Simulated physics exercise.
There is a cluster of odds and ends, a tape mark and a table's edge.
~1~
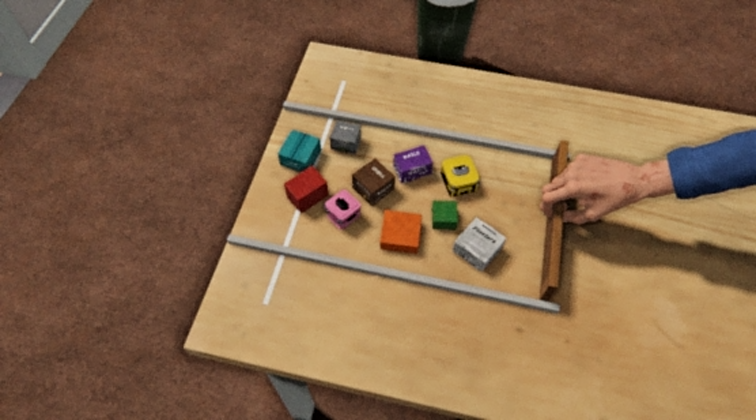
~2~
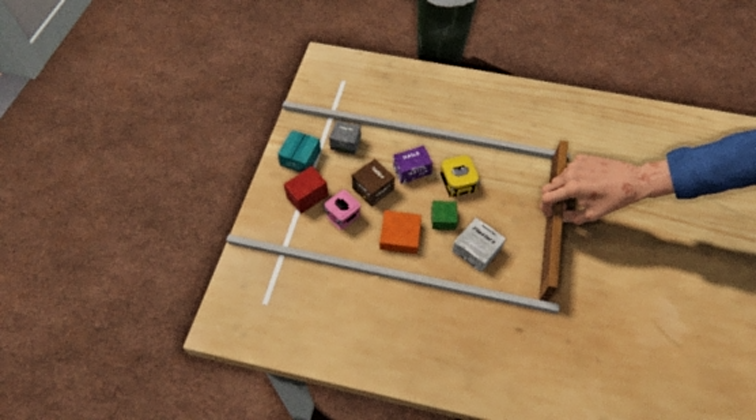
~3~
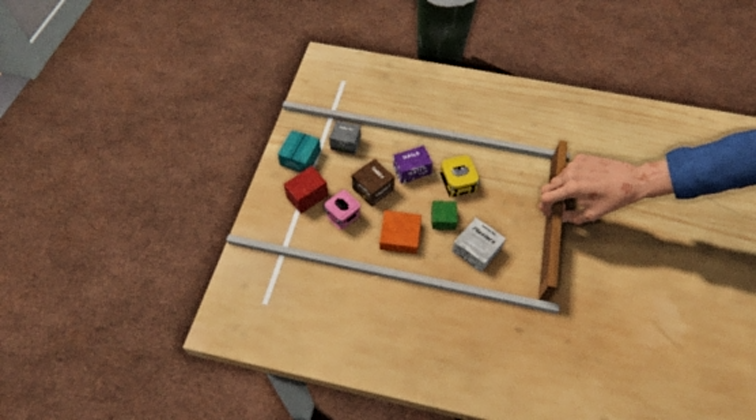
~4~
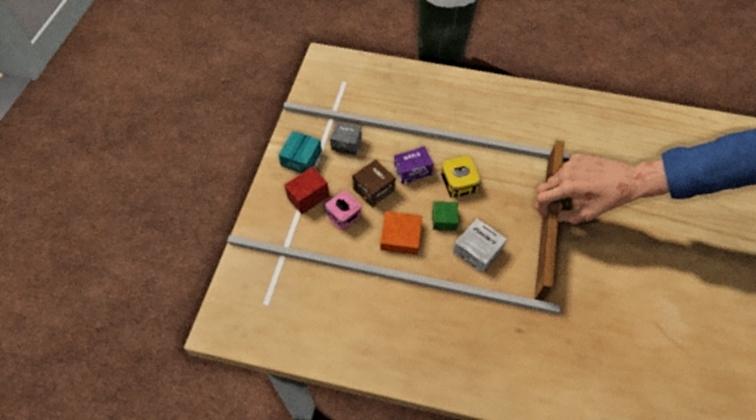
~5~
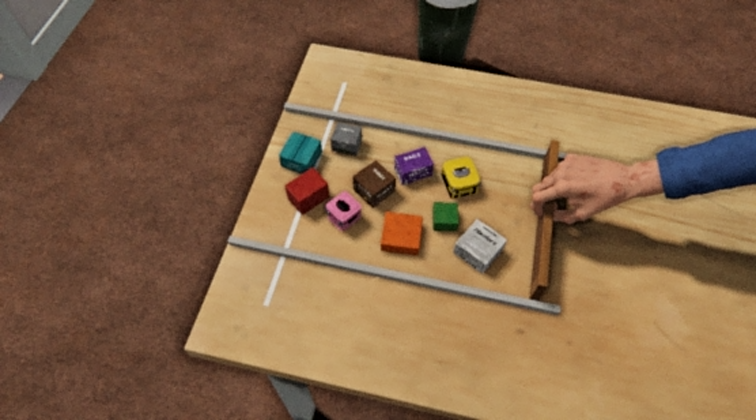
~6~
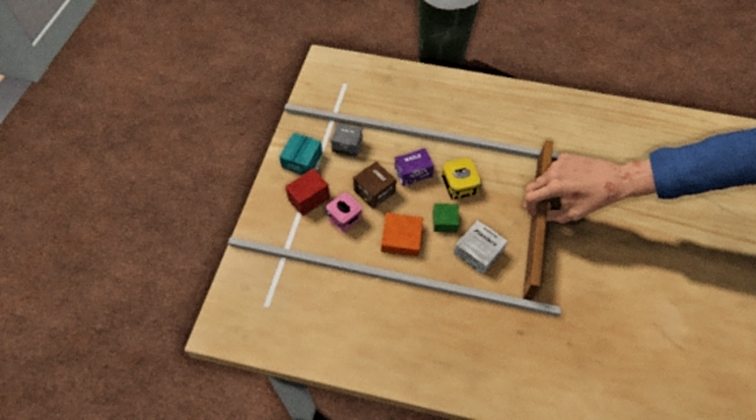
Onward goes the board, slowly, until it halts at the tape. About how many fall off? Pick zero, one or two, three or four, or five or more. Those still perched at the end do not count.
Three or four fall off.
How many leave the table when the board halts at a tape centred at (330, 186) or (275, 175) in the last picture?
Tallies in order: 1 and 7.
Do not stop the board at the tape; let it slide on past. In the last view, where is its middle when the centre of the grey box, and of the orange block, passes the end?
The middle sits near (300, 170) for the first and near (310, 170) for the other.
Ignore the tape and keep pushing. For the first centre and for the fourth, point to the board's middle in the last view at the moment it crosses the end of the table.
Around (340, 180); afterwards around (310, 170).
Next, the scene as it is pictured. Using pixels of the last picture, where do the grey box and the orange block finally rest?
The grey box finishes at (289, 121); the orange block finishes at (246, 203).
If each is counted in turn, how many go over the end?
Count = 3.
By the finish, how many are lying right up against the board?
In contact: 3.
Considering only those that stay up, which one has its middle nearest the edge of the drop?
The orange block is foremost.
Soon after, none off yet; turquoise box at rest near (301, 154); red block at rest near (308, 193); grey box at rest near (347, 141).
Then, none off yet; turquoise box at rest near (301, 154); red block moved a little near (294, 184); grey box moved about its own width near (330, 133).
At rest, the number that fall off is three or four; fallen, pink case, red block and turquoise box.
